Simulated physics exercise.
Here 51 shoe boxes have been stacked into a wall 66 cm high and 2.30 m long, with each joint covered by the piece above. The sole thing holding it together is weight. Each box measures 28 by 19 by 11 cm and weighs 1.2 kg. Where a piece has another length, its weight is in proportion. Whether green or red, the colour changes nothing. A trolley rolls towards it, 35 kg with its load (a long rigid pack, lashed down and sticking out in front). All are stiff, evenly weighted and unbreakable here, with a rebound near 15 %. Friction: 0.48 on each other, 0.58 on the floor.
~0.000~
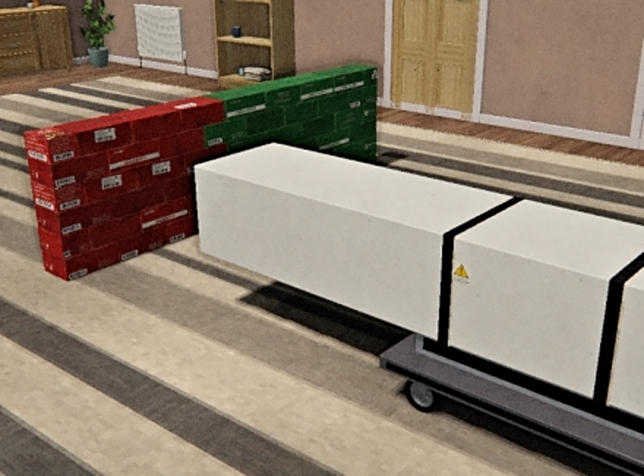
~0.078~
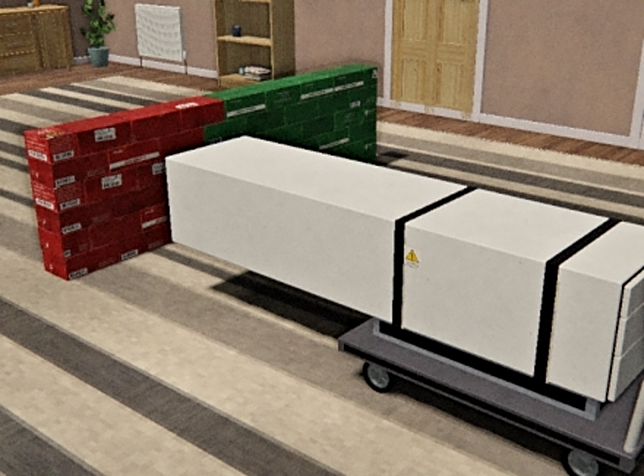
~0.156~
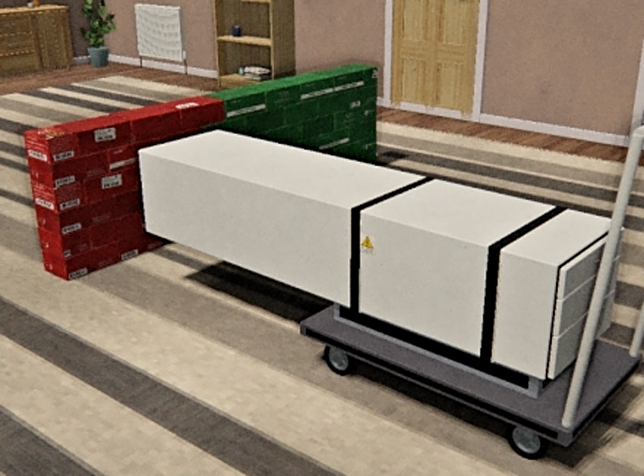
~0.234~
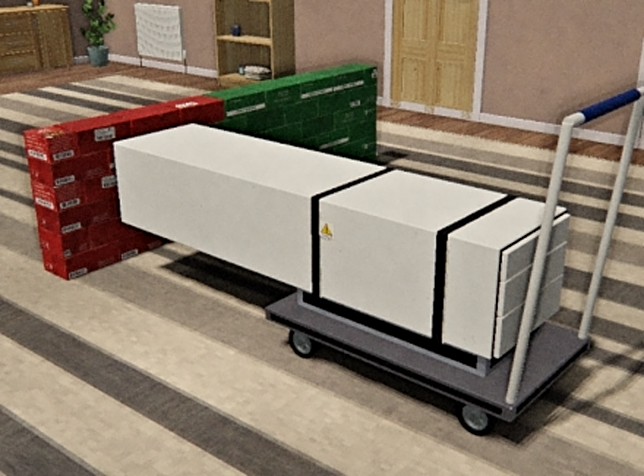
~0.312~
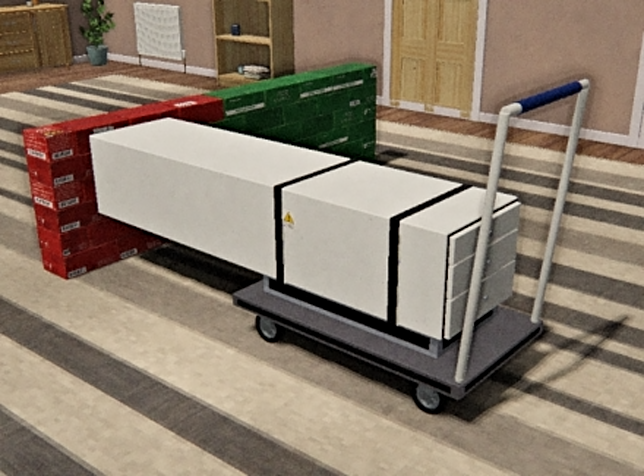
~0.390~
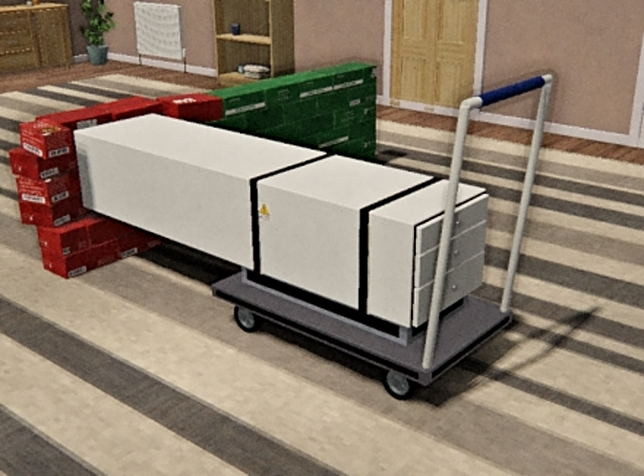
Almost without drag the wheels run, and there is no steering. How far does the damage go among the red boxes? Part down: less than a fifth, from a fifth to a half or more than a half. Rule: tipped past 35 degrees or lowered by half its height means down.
Of the lot, the part is beyond one half.
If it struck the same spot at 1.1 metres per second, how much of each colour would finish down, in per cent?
Green 10%, red 80%.
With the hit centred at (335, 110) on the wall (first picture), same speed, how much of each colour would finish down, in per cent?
Down at the end: Green 60 percent, red 0 percent.
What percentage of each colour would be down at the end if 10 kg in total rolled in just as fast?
Result: Green 10, red 80 %.
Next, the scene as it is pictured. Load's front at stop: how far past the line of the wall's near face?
About 140 cm beyond it.
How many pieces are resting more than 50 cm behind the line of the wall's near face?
About 16 of them.
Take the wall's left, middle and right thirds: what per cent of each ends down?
I'd put it at 80 % left, 30 % middle and 0 % right.
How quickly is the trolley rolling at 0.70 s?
1.3 m/s, roughly.
After 0.48 s, load 24 cm past the wall's line, still rolling; none of the 21 red boxes down (0 of 51 in all colours); top red box 17° from how it stood, 35 mm lower; top green box 10 mm from its place.
After 0.70 s, load 53 cm past the wall's line, still rolling; 12 of the 21 red boxes down (12 of 51 in all colours); top red box 28° from how it stood, 29 cm lower; top green box 23° from how it stood.
After 1.04 s, load 94 cm past the wall's line, still rolling; 15 of the 21 red boxes down (17 of 51 in all colours); top red box 64° from how it stood, 48 cm lower; top green box 47° from how it stood, 24 cm lower.
After 1.42 s, load 1.24 m past the wall's line, still rolling; 16 of the 21 red boxes down (18 of 51 in all colours); top red box on its side; top green box 70° from how it stood, 42 cm lower.
In the end (2.3 s), load 1.39 m past the wall's line, stopped; 16 of the 21 red boxes down (18 of 51 in all colours); top red box on its side; top green box 54° from how it stood, 45 cm lower. That is 76 per cent. From the last view, middles, top green box near (155, 160).
